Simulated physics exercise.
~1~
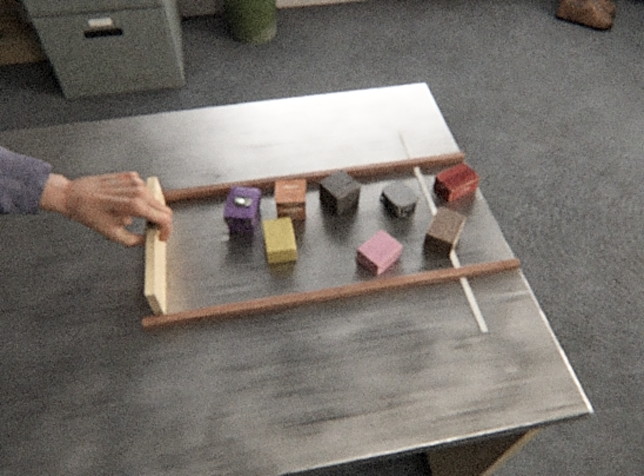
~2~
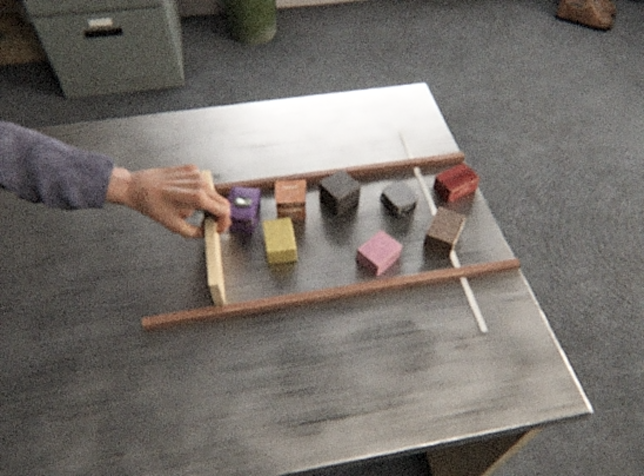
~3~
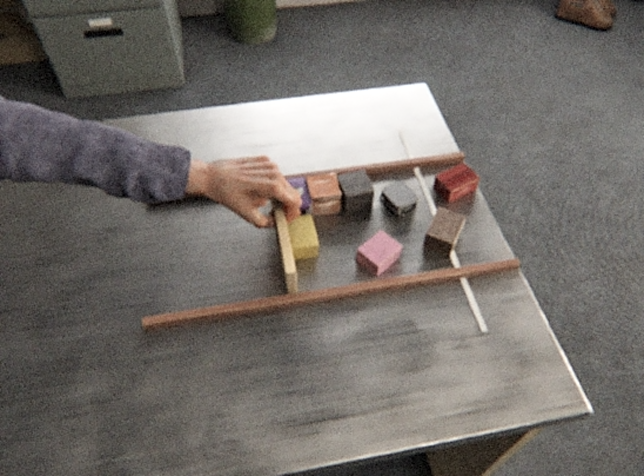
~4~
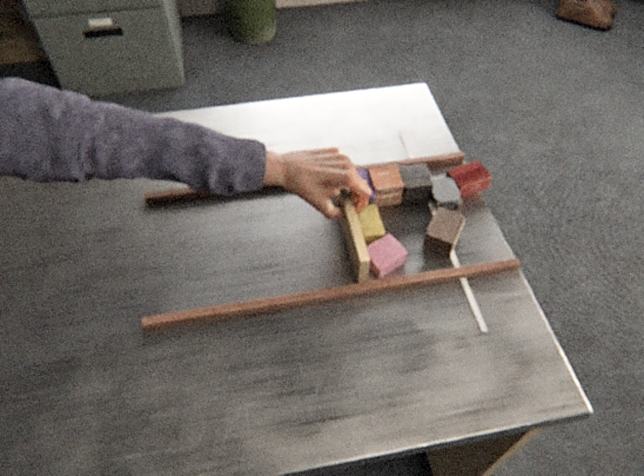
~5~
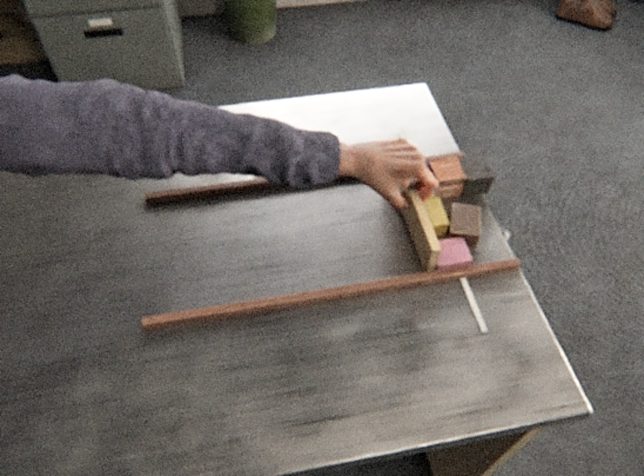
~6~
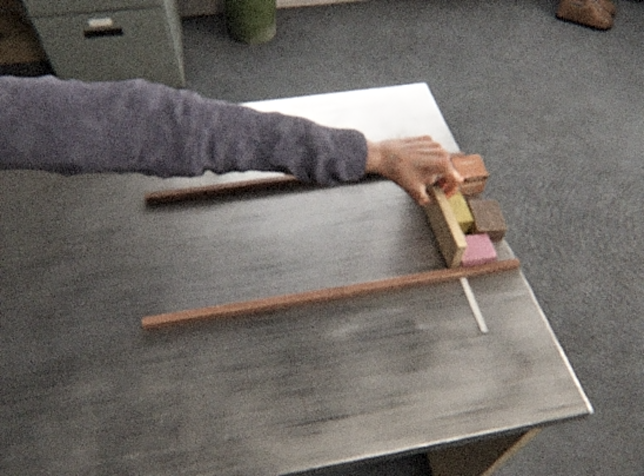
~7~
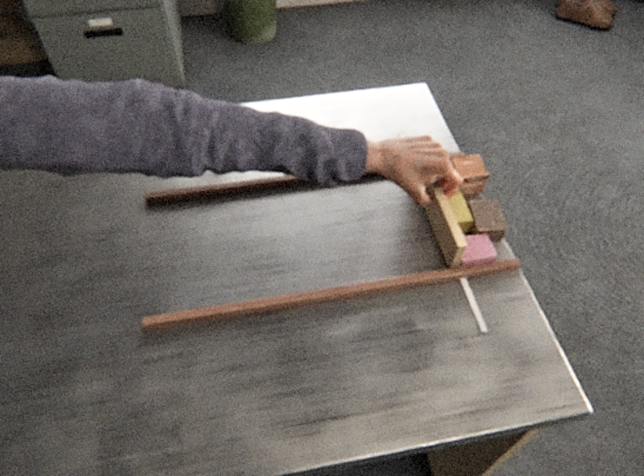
At first, a hand holds a pale wooden board upright at the left end of a channel between two brown rails, where small coloured blocks lie scattered towards the table's end. The hand slides the board right, reaching the purple block and then pushing it with the orange and yellow ones. Farther along, the pink block is caught up too, and the bunch presses into the grey and red pieces. The grey piece tips off the end, and the red and black blocks go over as well. Finally, the board stops at the pale strip, with the remaining blocks packed at the edge.
